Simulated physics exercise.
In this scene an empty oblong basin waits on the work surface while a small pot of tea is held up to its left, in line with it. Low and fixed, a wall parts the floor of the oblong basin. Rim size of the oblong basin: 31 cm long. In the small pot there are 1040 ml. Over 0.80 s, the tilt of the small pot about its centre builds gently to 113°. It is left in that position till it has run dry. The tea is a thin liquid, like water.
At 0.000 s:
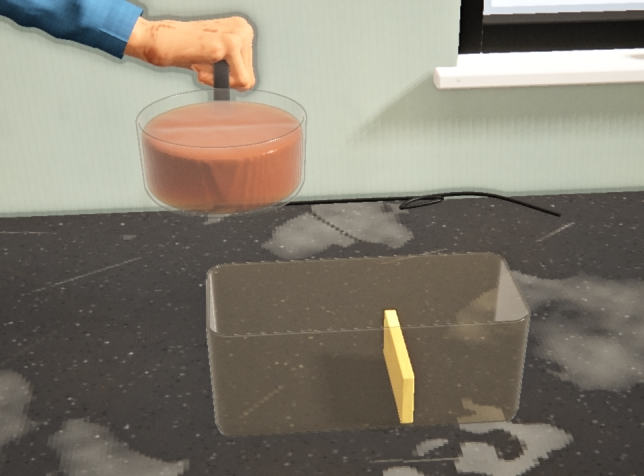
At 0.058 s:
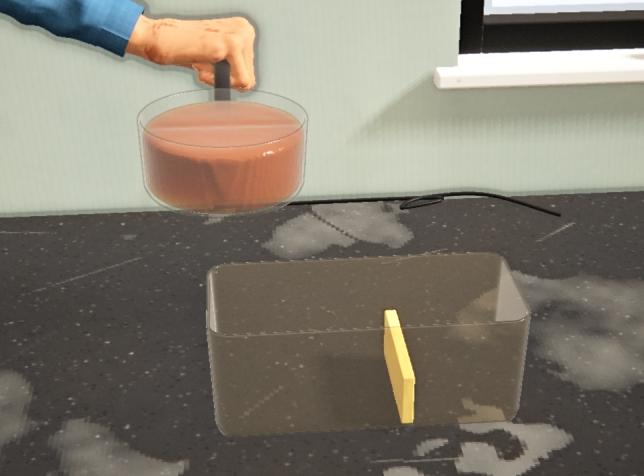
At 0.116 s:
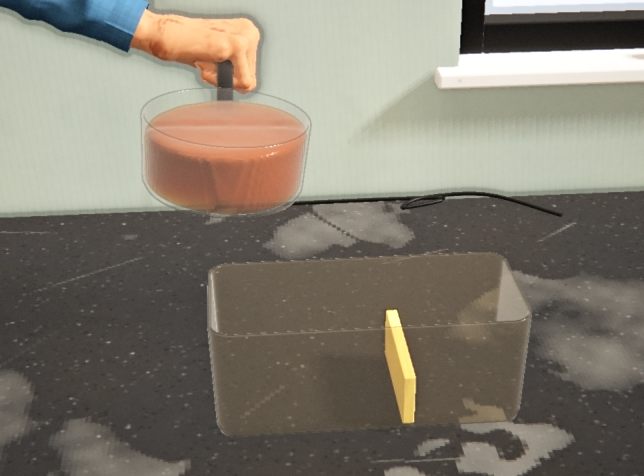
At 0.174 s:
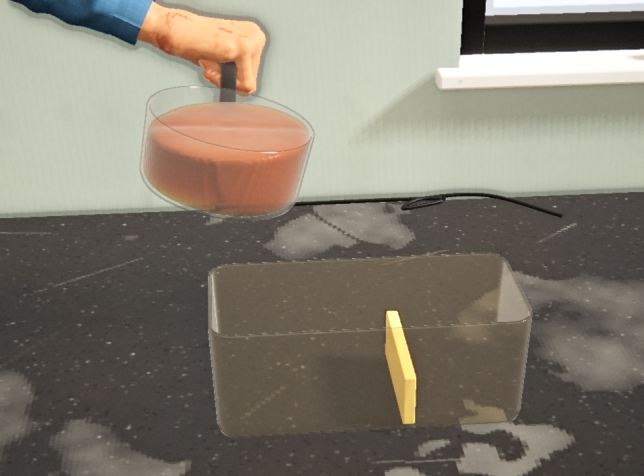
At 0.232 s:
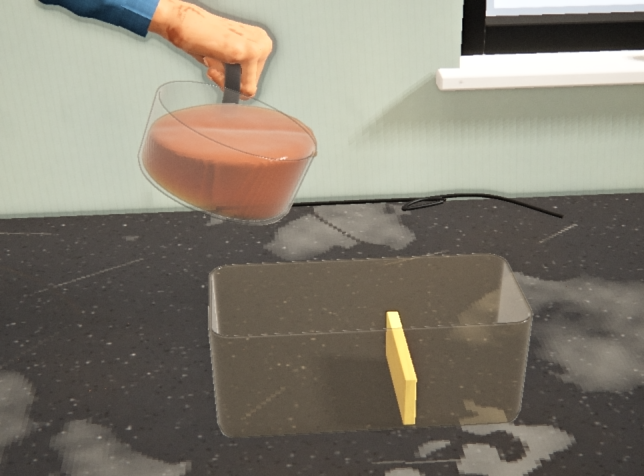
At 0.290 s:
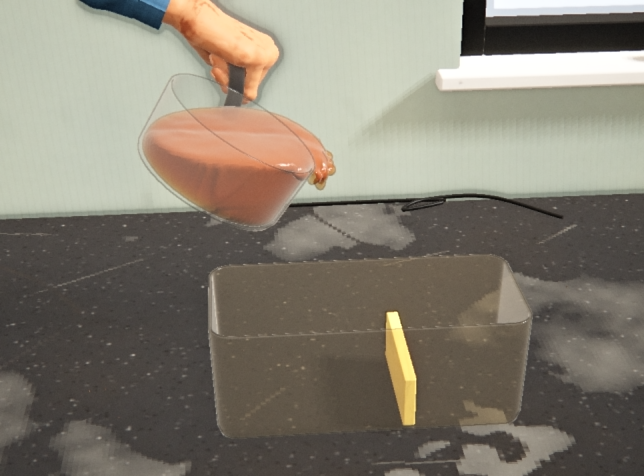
At the start, a hand holds a clear pot of reddish-brown liquid nearly level, up and to the left above an empty see-through basin with a yellow divider. The hand then gradually tilts the pot to the right, and the liquid bulges over its right edge.
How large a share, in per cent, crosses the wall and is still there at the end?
A share of about 15 per cent.
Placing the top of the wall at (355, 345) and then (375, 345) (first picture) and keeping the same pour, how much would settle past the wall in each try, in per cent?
Respectively close to 60 and 40 %.
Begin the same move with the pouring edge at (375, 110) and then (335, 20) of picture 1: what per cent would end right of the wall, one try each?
Result: 60 per cent, then 50 per cent.
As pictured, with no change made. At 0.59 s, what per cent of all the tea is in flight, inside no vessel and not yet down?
Some 42 % is the figure.
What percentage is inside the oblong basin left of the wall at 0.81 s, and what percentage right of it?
Around 72 percent on the left and 12 on the right.
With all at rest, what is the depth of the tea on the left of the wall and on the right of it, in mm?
Some 32 mm on the left and some 10 mm on the right.
Then, 0.59 s in, the tilt is 95° and 19 per cent is still to pour, 30 is left of the wall and 10 right of it.
Then, 0.81 s in, the tilt is 113° and 2 per cent is still to pour, 71 is left of the wall and 12 right of it.
Then, 1.05 s in, the tilt is 113° and 0 per cent is still to pour, 76 is left of the wall and 14 right of it.
Then, 1.30 s in, the tilt is 113° and 0 per cent is still to pour, 75 is left of the wall and 15 right of it.
Finally, 75 per cent lies left of the wall, 15 right of it and 10 outside.
